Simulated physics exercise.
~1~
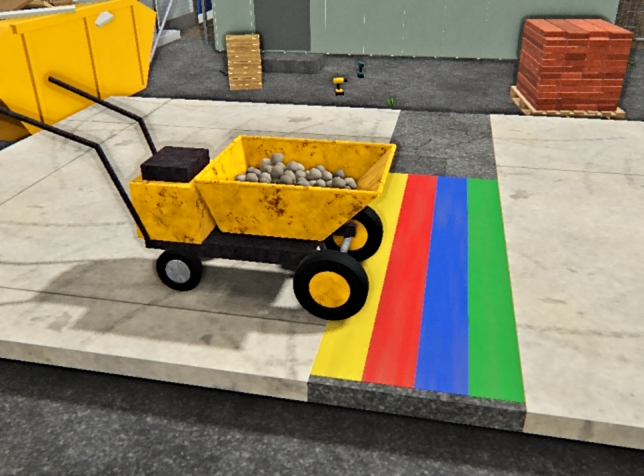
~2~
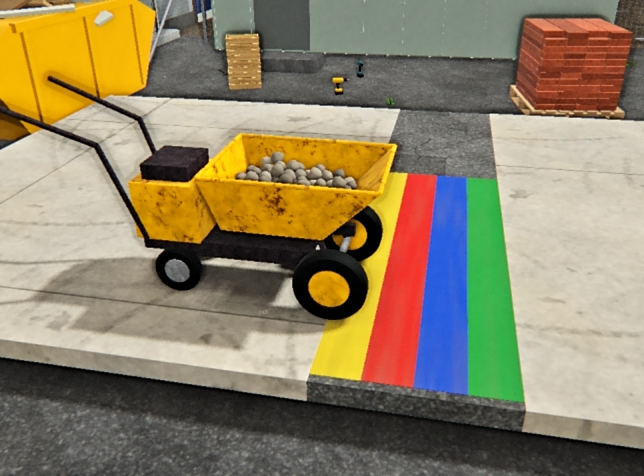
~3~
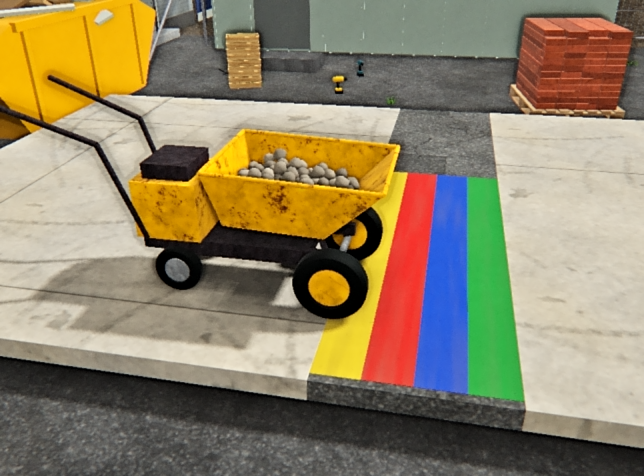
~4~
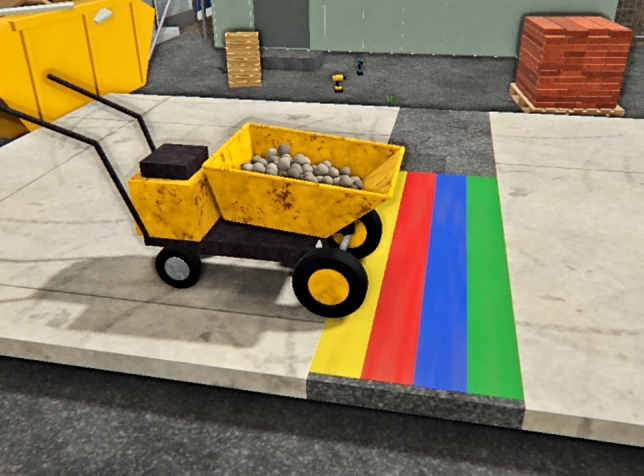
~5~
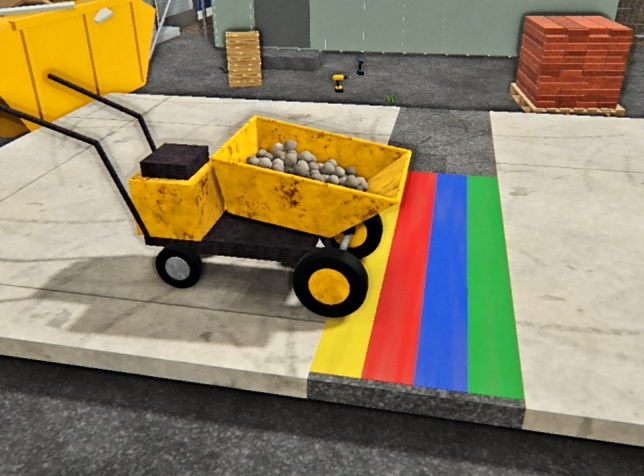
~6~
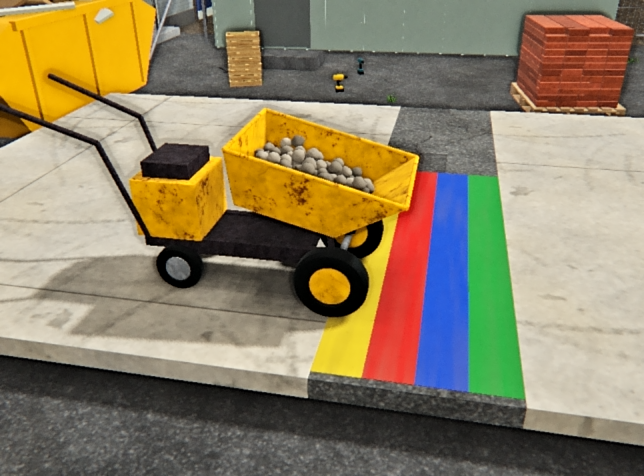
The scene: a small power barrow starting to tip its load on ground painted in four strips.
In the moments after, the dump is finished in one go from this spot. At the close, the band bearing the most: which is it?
It is the green band.
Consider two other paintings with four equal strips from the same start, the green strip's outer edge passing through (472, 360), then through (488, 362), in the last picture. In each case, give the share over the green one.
20 per cent, then 40 per cent, roughly.
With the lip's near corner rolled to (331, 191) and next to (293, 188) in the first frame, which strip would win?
Blue for the first spot, the red one for the second.
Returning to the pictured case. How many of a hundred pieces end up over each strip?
I'd put the yellow strip near 0, the red strip near 0, the blue strip near 20 and the green strip near 45.
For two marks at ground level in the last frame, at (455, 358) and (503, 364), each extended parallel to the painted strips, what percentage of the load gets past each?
80 % and 40 %, in that order.
Soon after the last picture, skip tipped steeply; all in the skip.
A little later, skip tipped steeply; most in the skip; a small part over the blue strip; a small part over the green strip; a stray few off the paint.
Later still, skip tipped right over; a small part in the skip; about a quarter over the blue strip; about half over the green strip; about a quarter off the paint.
At rest, skip tipped right over; a small part in the skip; none over the yellow strip; none over the red strip; about a quarter over the blue strip; about half over the green strip; about a quarter off the paint.
